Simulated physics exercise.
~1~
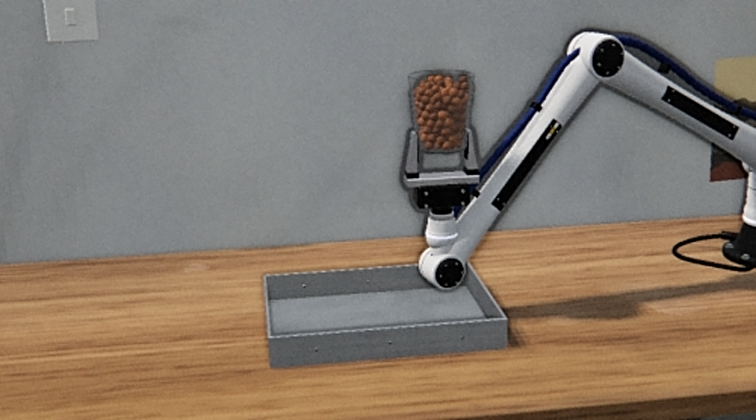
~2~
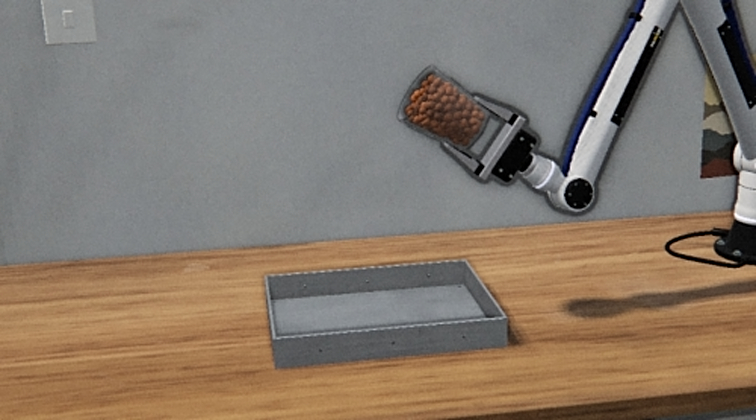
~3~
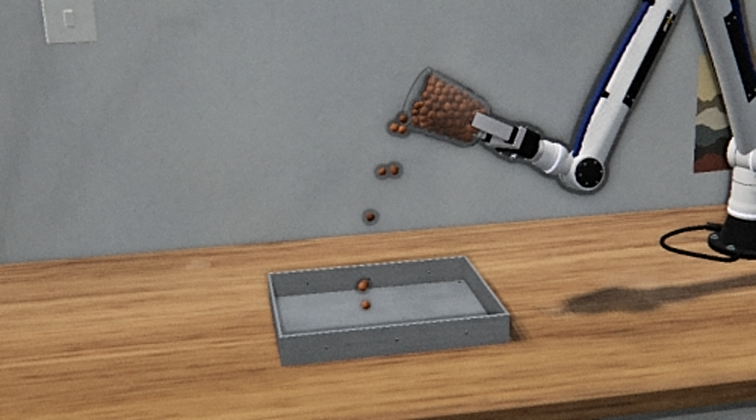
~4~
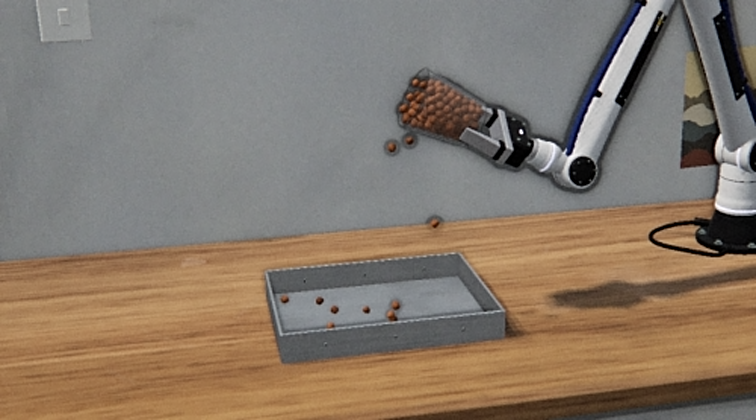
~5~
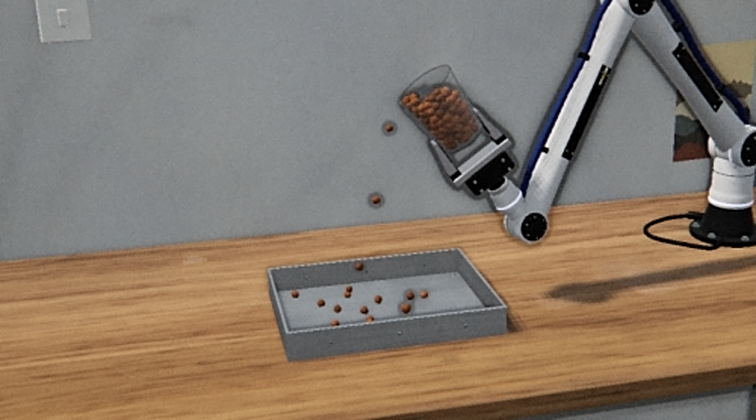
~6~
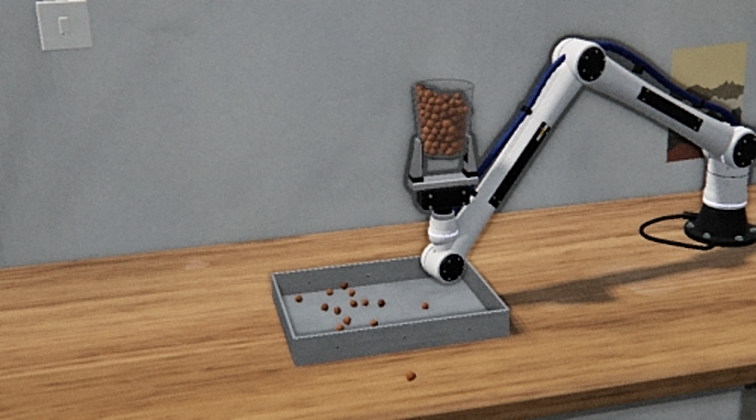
A white robot arm with black joints holds a clear beaker full of reddish-brown hazelnuts upright above a shallow grey tray on a wooden table, seen from the front and slightly above against a plain grey wall. The arm lifts the beaker back to the right and tips it leftward over the tray. As it leans further, nuts spill from the rim in a thin trickle, dropping and scattering across the tray floor. The arm then swings the beaker back upright while the last few fall. Most nuts remain in the beaker, a small number lie in the tray, and one rests on the table in front.
